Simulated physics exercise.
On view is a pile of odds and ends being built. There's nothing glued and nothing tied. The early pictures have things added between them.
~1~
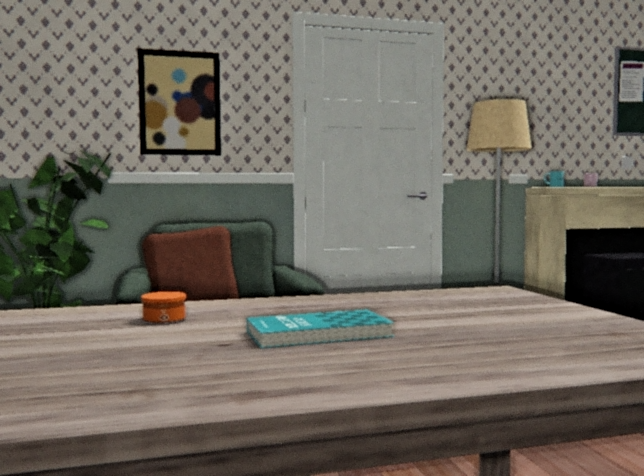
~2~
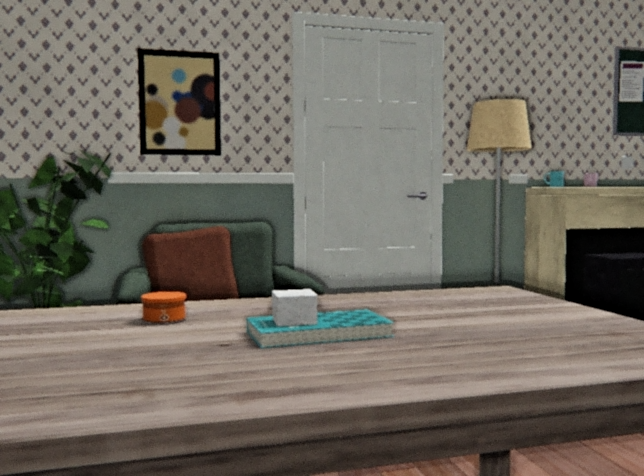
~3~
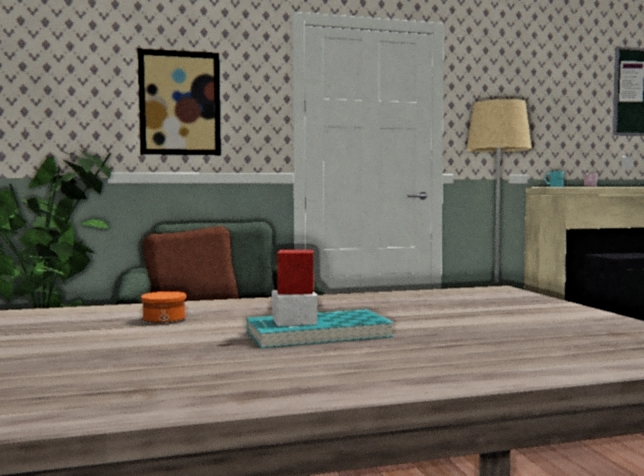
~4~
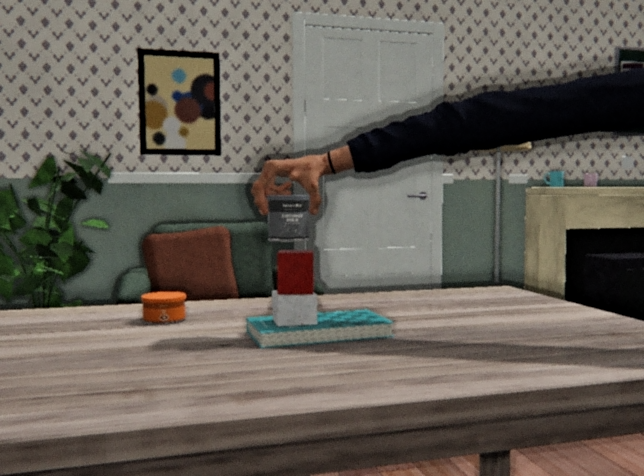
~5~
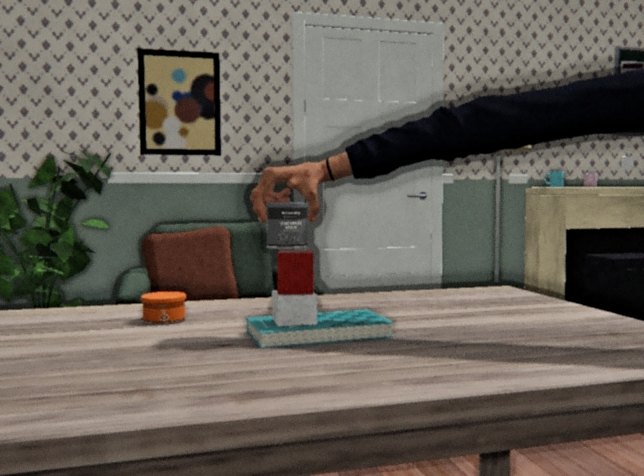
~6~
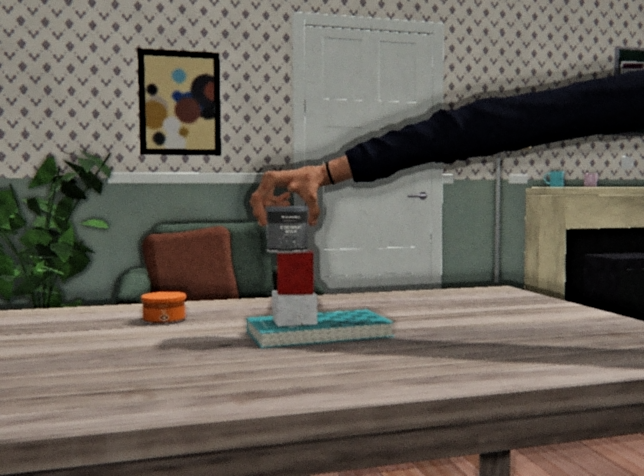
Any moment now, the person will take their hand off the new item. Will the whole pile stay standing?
It stays upright.
Then, 0.50 s past the last view, nothing moves.
Then, 0.90 s past the last view, grey tin resting near (287, 229).
Finally, all 5 still in place. Final places as the last picture's camera would see them, grey tin near (287, 229). The pile keeps its balance.
